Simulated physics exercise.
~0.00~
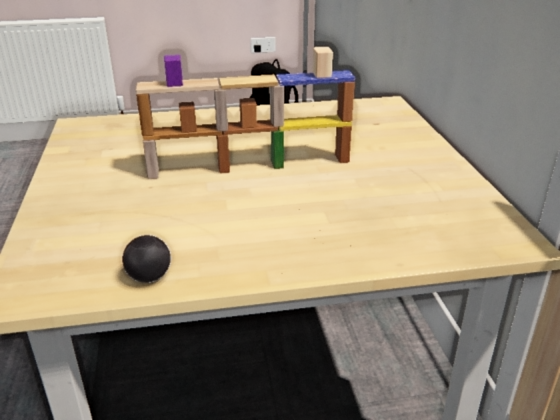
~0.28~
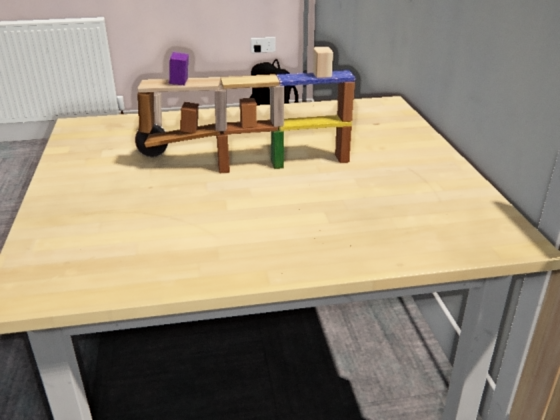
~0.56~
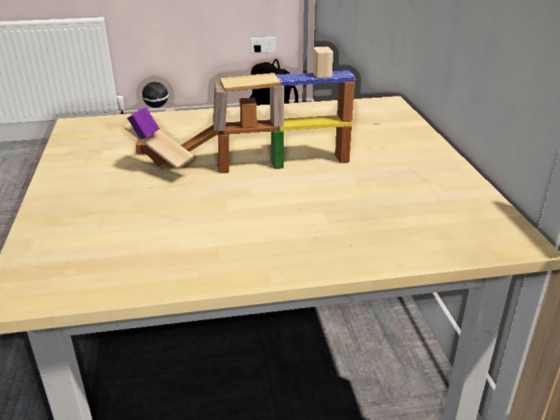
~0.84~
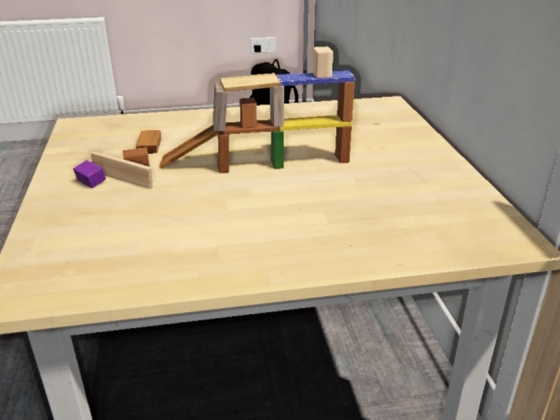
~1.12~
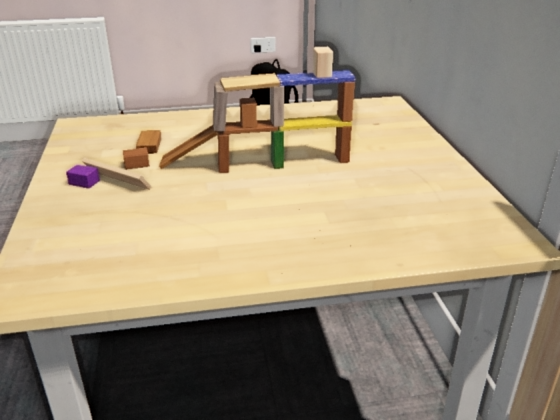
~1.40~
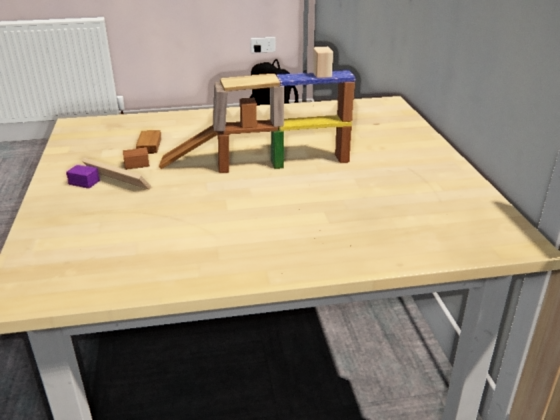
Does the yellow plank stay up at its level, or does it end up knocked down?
The yellow plank stays up at its level, still resting in the part of the structure that remains standing on the right.
